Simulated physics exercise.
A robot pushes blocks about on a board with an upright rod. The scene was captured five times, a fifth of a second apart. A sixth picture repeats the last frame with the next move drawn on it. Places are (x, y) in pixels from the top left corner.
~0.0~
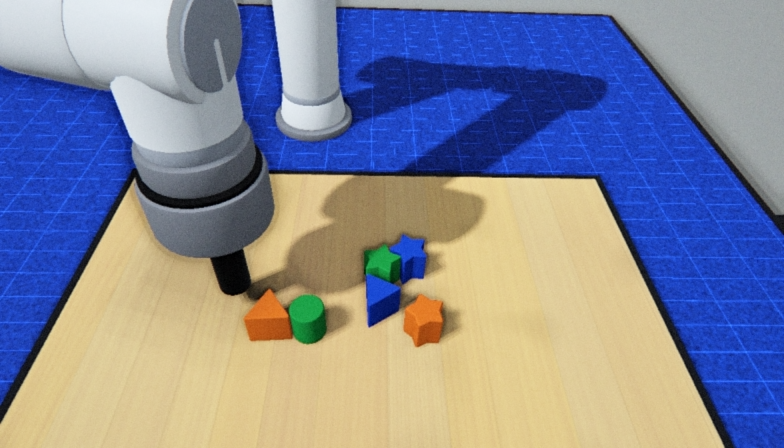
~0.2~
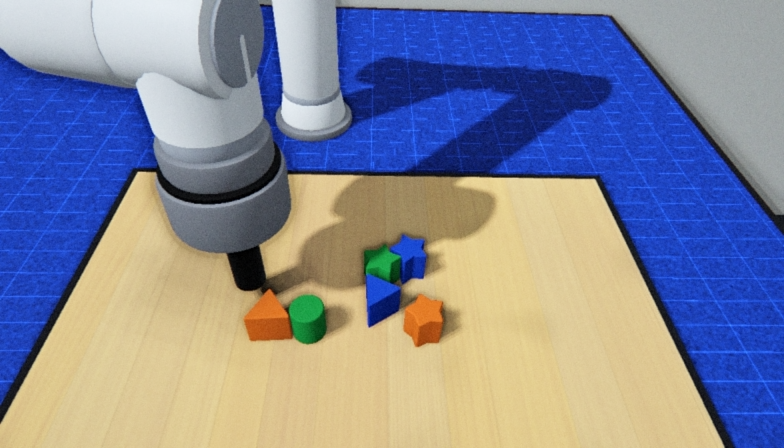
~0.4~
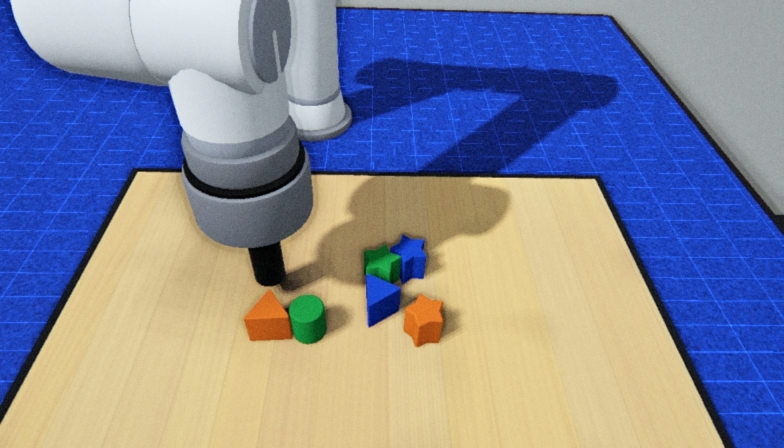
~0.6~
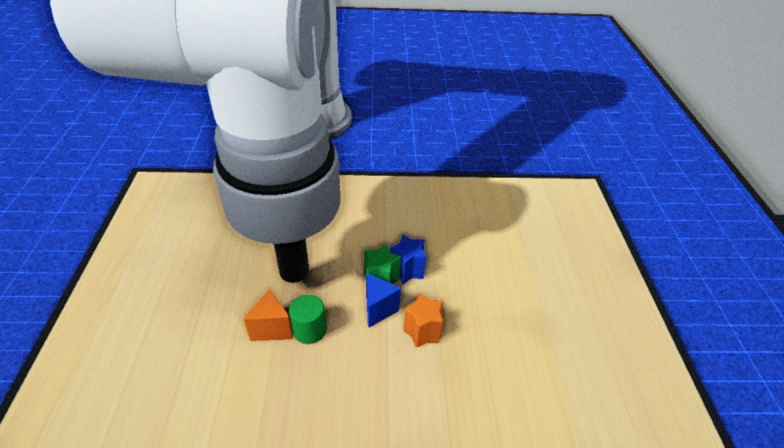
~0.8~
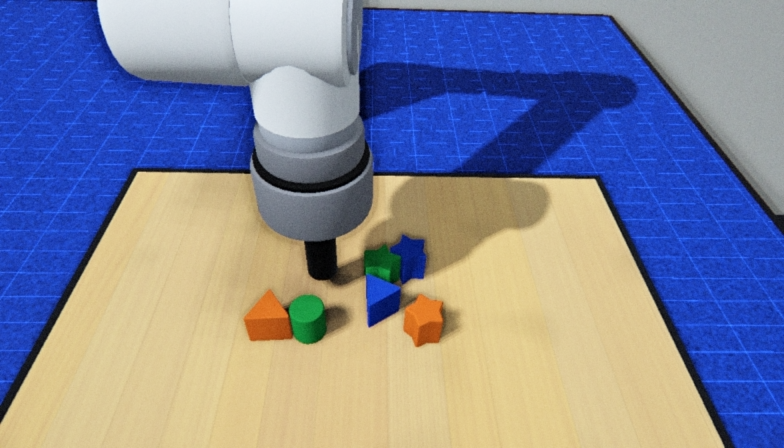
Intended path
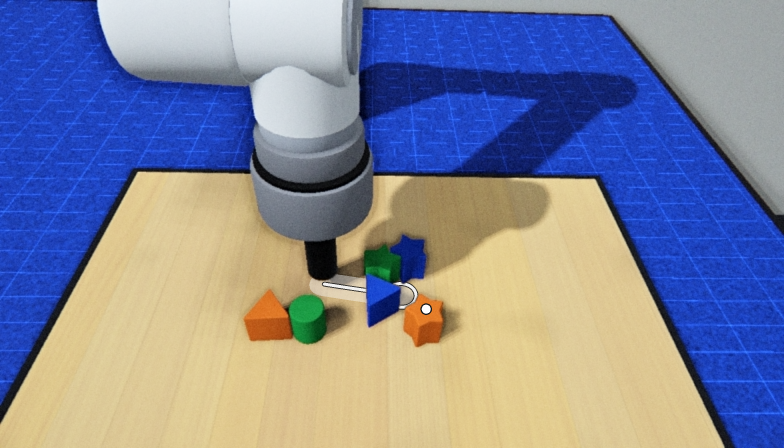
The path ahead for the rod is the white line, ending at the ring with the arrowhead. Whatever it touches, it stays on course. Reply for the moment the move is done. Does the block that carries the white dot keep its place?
Yes, that is how it ends up.
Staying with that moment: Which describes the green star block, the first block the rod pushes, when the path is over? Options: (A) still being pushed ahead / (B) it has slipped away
Choice A: Still being pushed ahead.
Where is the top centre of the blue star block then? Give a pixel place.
The point I'd pick in the picture is (439, 240).
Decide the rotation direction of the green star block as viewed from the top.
Looking down, my answer is that the green star block rotates anticlockwise.
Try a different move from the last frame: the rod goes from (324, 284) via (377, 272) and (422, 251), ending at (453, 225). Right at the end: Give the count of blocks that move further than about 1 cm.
The number of blocks that move over 1 cm is two.
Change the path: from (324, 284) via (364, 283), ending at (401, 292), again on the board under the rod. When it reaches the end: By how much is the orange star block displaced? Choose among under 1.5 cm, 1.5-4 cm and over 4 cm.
Shift: Under 1.5 cm.
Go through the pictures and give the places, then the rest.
In the first frame, rod tip (236, 284); block tops, blue triangular block (379, 288); green star block (381, 257); blue star block (410, 247); orange star block (426, 309).
In the second frame, rod (251, 280); blocks unchanged.
In the third frame, rod (271, 275); blocks unchanged.
In the fourth frame, rod (295, 272); blocks unchanged.
In the fifth frame, rod (323, 270); blue triangular block (379, 288); green star block (381, 257); blue star block (410, 247); orange star block (426, 309).
Path on the board, in a line from (324, 284) to (401, 295); the dot is on the orange star block.
The first path, step by step. Halfway along, rod (363, 276); blue triangular block (383, 291); green star block (389, 259), turned 15° anticlockwise; blue star block (414, 246).
At the end, rod (403, 281); blue triangular block (399, 294), turned 85° clockwise; green star block (426, 260), turned 30° anticlockwise; blue star block (439, 240), turned 50° anticlockwise; orange star block in place.
